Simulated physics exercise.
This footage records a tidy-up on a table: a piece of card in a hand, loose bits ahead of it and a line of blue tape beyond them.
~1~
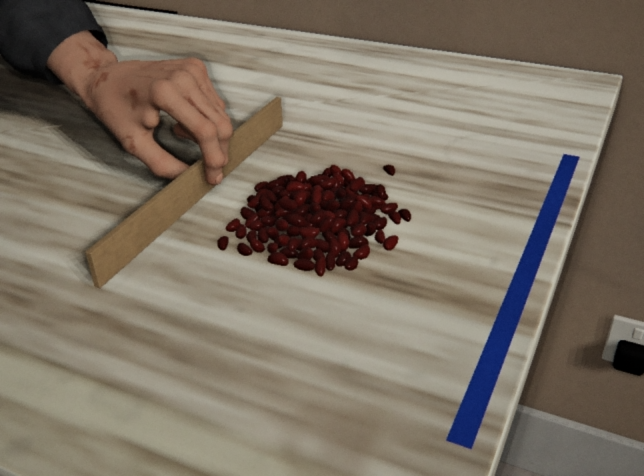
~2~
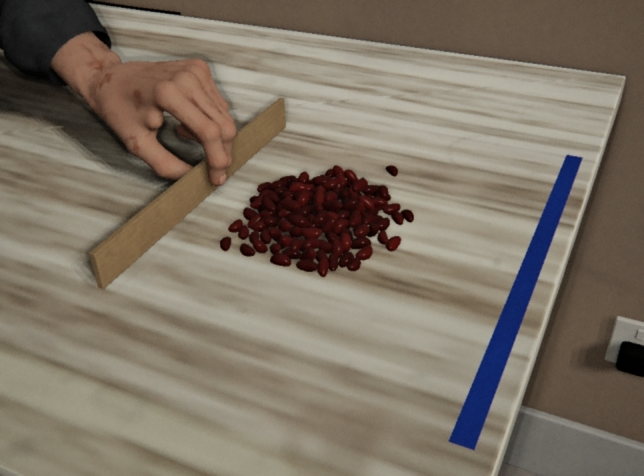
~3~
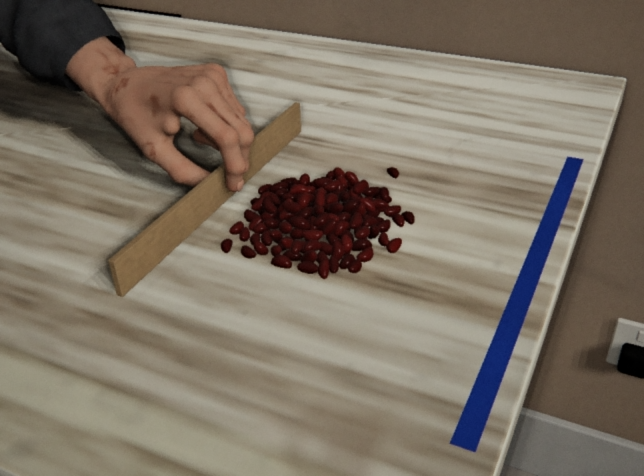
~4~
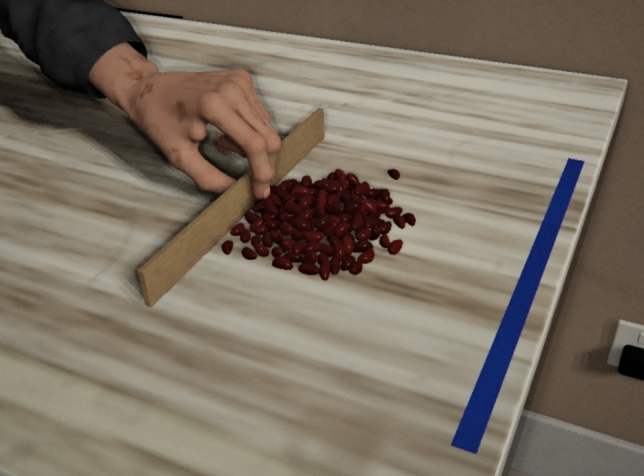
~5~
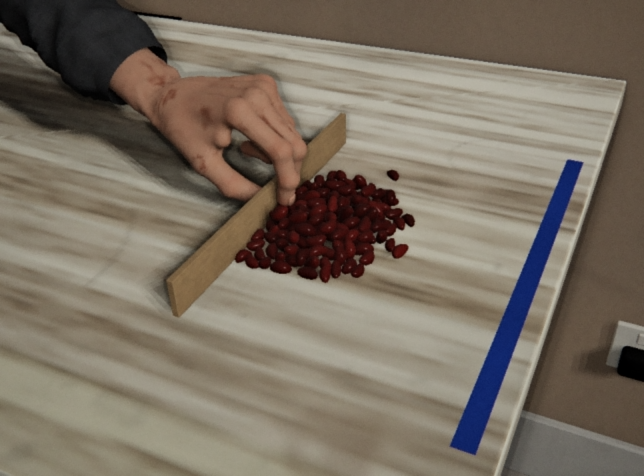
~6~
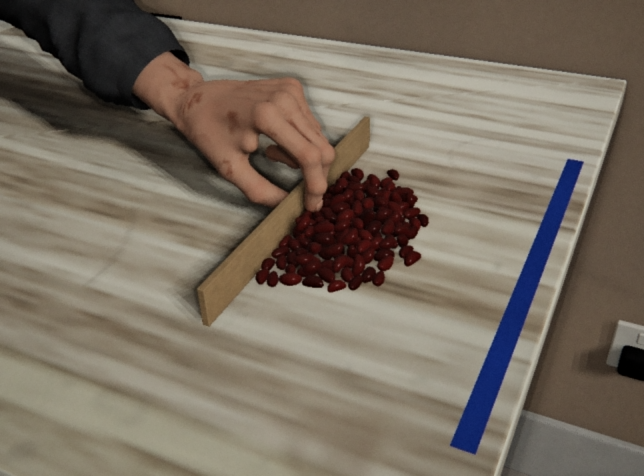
On a pale wood-grain table, a hand held a flat strip of card still beside a heap of dark red beans, then slid it right into them, pushing the heap partway toward a blue tape line.
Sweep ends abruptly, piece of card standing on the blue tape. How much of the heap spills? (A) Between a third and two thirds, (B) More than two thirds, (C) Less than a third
The answer is B.
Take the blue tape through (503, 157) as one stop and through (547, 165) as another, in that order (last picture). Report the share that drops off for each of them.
It would come to 10 percent in the first case and 70 percent in the second.
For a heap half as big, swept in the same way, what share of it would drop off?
About 90 in a hundred.
Just after the last frame, piece of card still moving, near (419, 214); heap all on the table, its front near (531, 280).
A moment on, piece of card stopped at the blue tape; heap the larger part over the edge.
Further on, piece of card stopped at the blue tape; heap almost all over the edge.
When it is over, piece of card stopped at the blue tape; heap almost all over the edge.
